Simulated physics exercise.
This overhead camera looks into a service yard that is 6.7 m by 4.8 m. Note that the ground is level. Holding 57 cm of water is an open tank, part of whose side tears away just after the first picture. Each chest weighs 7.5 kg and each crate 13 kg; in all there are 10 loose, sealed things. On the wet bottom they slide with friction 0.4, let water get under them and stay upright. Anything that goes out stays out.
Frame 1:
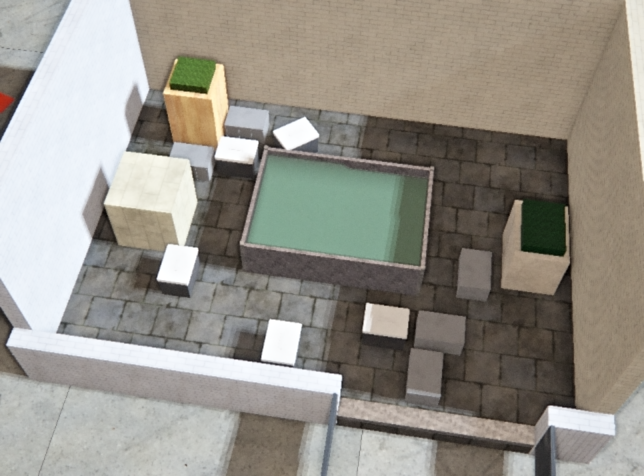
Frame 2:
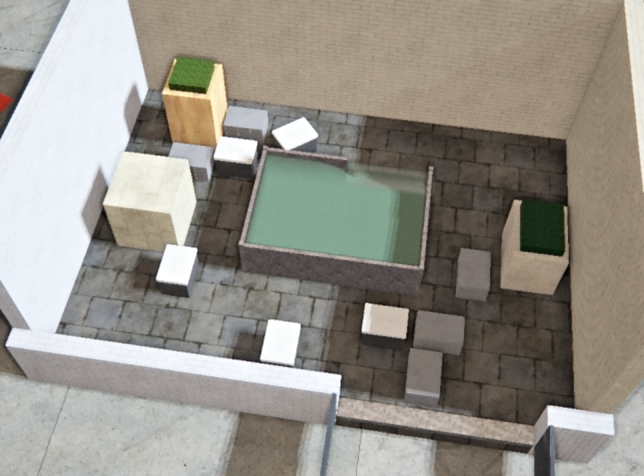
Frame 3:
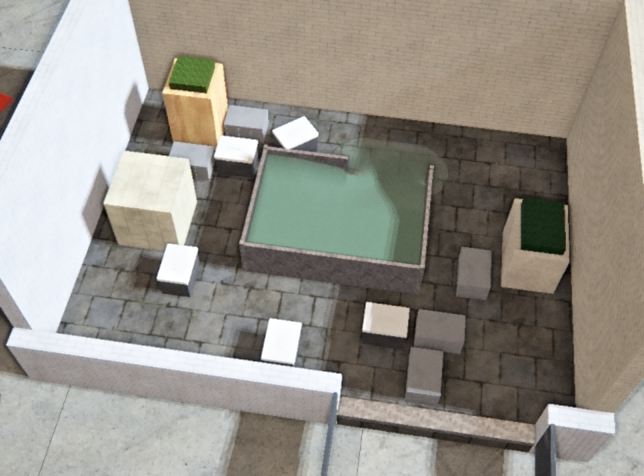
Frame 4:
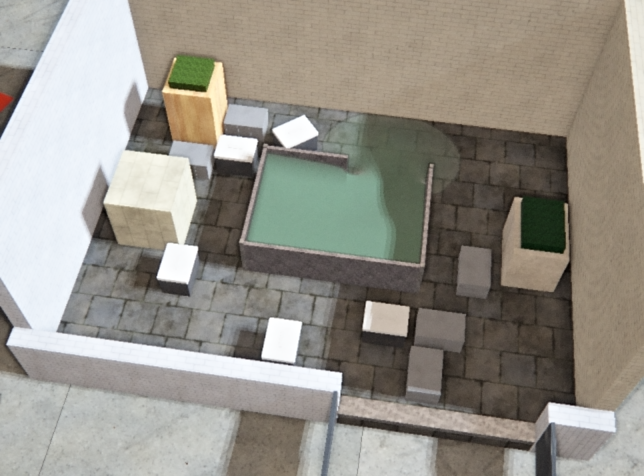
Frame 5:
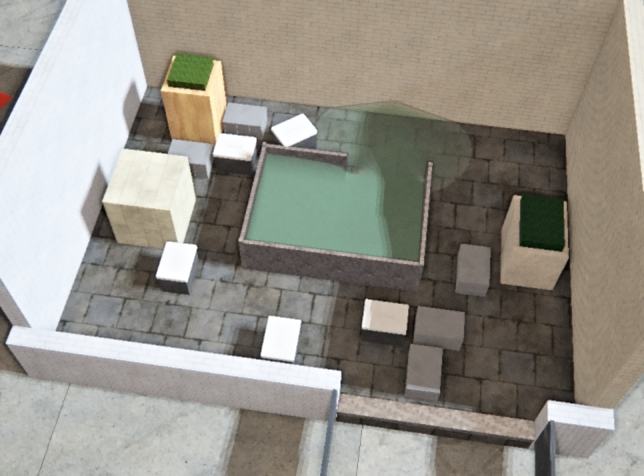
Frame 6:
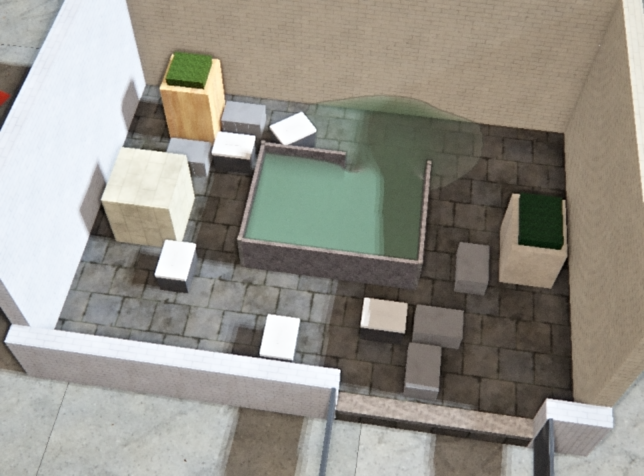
At first, green water fills an open rectangular tank in a walled, paved yard scattered with pale and grey blocks. Then part of the tank's far side gives way near the right corner, and water pours through the gap, spreading across the paving toward the back wall while the blocks stay put.
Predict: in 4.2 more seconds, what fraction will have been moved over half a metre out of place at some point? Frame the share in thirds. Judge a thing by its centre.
I reckon it gets to one third but stops short of two thirds.
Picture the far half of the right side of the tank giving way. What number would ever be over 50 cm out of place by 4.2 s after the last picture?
Then the count would be 0.
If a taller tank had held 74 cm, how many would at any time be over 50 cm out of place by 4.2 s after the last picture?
Then 5 of them.
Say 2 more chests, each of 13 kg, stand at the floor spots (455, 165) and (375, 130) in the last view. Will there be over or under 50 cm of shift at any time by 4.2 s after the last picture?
Outcome: Breaks the threshold first, breaks the threshold second.
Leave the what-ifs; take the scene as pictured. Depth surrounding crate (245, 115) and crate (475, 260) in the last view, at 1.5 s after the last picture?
I'd estimate 9 cm for the first and 0 cm for the second.
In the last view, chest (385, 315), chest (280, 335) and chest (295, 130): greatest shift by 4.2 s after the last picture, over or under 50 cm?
Listed in sequence: Lower; lower; higher for the last.
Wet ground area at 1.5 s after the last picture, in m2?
Around 12 m2 of it.
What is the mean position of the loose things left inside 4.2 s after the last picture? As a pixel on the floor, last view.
It sits at about (291, 294).
Then, 0.4 s after the last picture 0 of 10 are over 50 cm from their spots; 0 afloat.
Then, 1.5 s after the last picture 0 of 10 are over 50 cm from their spots; 2 afloat.
Then, 2.8 s after the last picture 3 of 10 are over 50 cm from their spots; 1 afloat.
Then, 4.2 s after the last picture 4 of 10 are over 50 cm from their spots, and 4 have been at some point; 2 afloat.
